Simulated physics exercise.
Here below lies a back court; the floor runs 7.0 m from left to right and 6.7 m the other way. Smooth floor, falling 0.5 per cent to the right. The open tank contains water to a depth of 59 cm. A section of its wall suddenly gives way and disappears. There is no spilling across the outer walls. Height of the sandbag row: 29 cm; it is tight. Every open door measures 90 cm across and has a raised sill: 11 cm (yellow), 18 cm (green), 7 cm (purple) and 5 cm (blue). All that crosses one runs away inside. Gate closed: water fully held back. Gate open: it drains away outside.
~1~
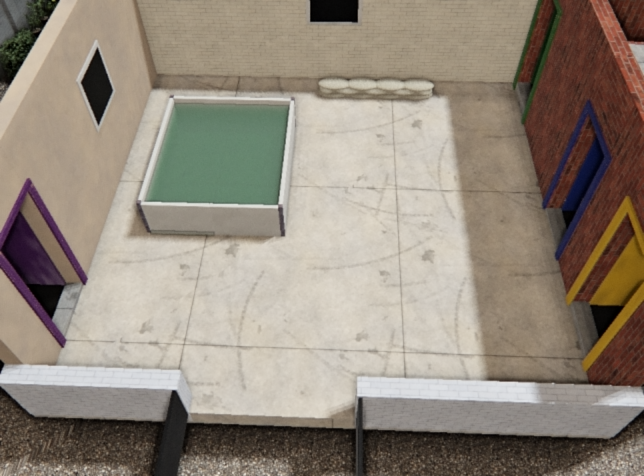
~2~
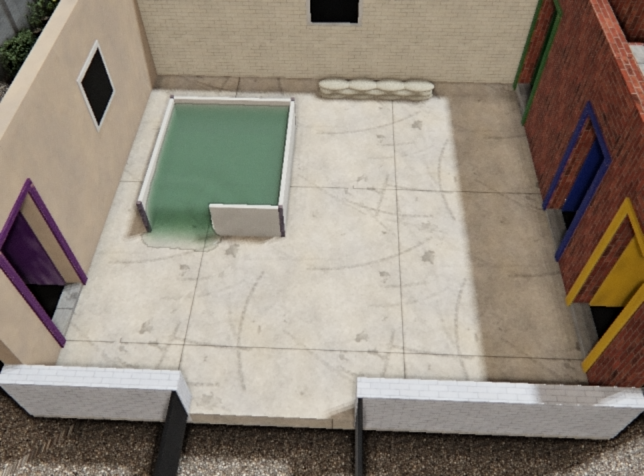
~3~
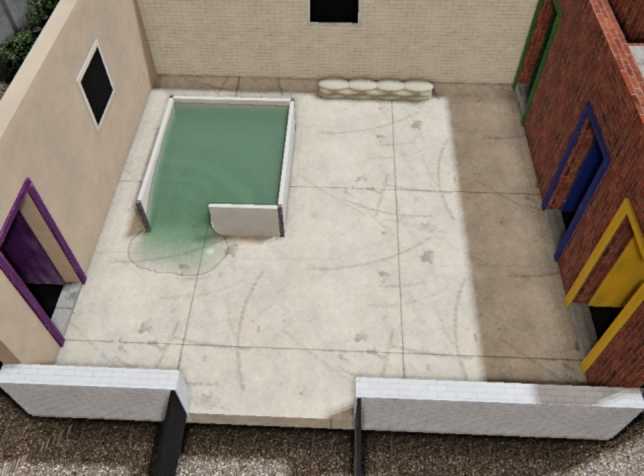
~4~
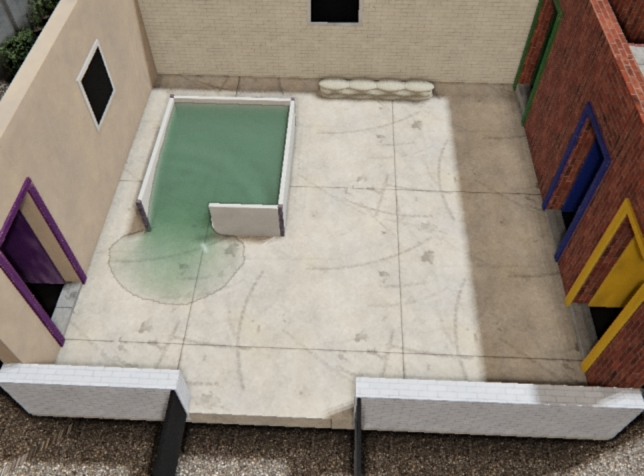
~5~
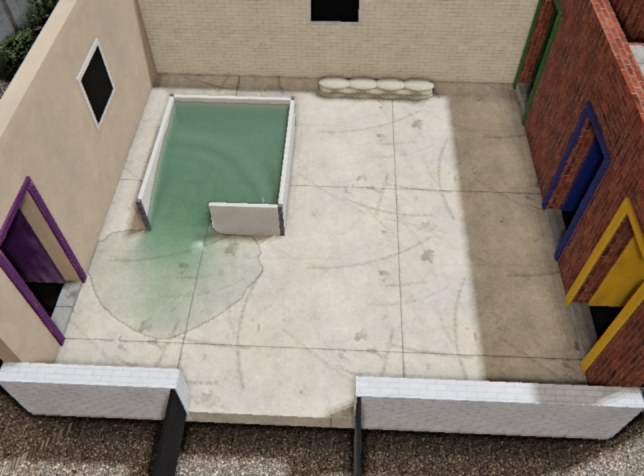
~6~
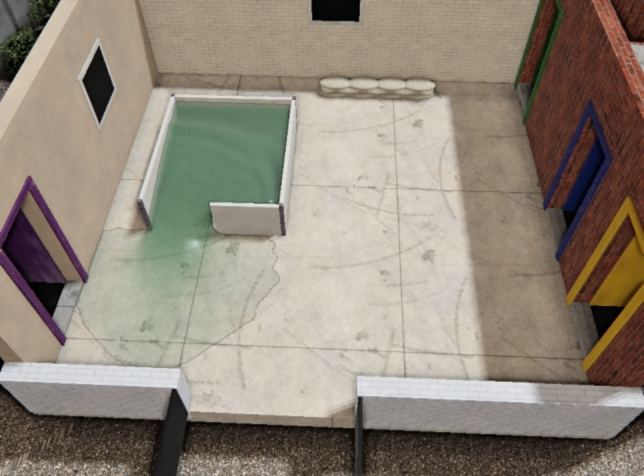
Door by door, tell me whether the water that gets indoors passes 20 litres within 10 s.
At the end, the yellow door is going to hold within the limit; the green door is going to hold within the limit; the purple door is going to break the limit; the blue door is going to hold within the limit.
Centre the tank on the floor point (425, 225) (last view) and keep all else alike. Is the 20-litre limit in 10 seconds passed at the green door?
Green: Within limit.
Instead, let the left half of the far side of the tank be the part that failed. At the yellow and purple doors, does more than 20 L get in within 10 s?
Short answer, against that limit: Yellow is fine, purple is fine.
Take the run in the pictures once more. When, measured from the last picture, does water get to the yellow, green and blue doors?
Yellow: 4.0 s; green: 8.0 s; blue: 5.5 s.
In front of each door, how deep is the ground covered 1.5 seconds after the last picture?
Depths in cm: Yellow 0, green 0, purple 16, blue 0.
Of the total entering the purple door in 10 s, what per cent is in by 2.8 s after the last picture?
40 per cent, roughly.
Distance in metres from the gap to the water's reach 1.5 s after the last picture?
Some 3.6 metres from the gap.
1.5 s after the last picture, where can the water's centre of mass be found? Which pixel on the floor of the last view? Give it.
Balance point at about (204, 221).
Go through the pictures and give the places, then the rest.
The open tank at (222, 151) is whole and still, 59 cm deep, in the first picture.
The front is at (147, 238), 0.6 m from the gap at (181, 222); 0.2 m2 of floor is under water; 59 cm left at the back of the open tank, in the second picture.
The front is at (210, 265), 0.8 m from the gap at (181, 223); 0.8 m2 of floor is under water; 59 cm left at the back of the open tank, in the third picture.
The front is at (187, 298), 1.3 m from the gap at (182, 223); 1.8 m2 of floor is under water; 59 cm left at the back of the open tank, in the fourth picture.
Water pours out at (182, 223) and has run 1.8 m, to (162, 333); typically 5 cm deep outside, 59 cm at the open tank's back, in the fifth picture.
Water pours out at (183, 222) and has run 2.4 m, to a hidden place; typically 4 cm deep outside, 59 cm at the open tank's back, in the sixth picture.
Then, 0.7 s after the last picture water covers 20 % of the floor and is deepest (44 cm) near (49, 386); yellow door not reached, green door not reached, purple door 18 cm at the sill, 2 L in, blue door not reached.
Then, 1.5 s after the last picture water covers 20 % of the floor and is deepest (39 cm) near (49, 386); yellow door not reached, green door not reached, purple door 16 cm at the sill, 37 L in, blue door not reached.
Then, 2.8 s after the last picture water covers 20 % of the floor and is deepest (24 cm) near (49, 386); yellow door not reached, green door not reached, purple door 22 cm at the sill, 134 L in, blue door not reached.
Then, 5.3 s after the last picture water covers 45 % of the floor and is deepest (20 cm) near (76, 388); yellow door 11 cm at the sill, 0 L in, green door not reached, purple door 16 cm at the sill, 260 L in, blue door not reached.
Then, 9.3 s after the last picture water covers 70 % of the floor and is deepest (10 cm) near (90, 388); yellow door 8 cm at the sill, 2 L in, green door 2 cm at the sill, 0 L in, purple door 10 cm at the sill, 327 L in, blue door 5 cm at the sill, 0 L in.
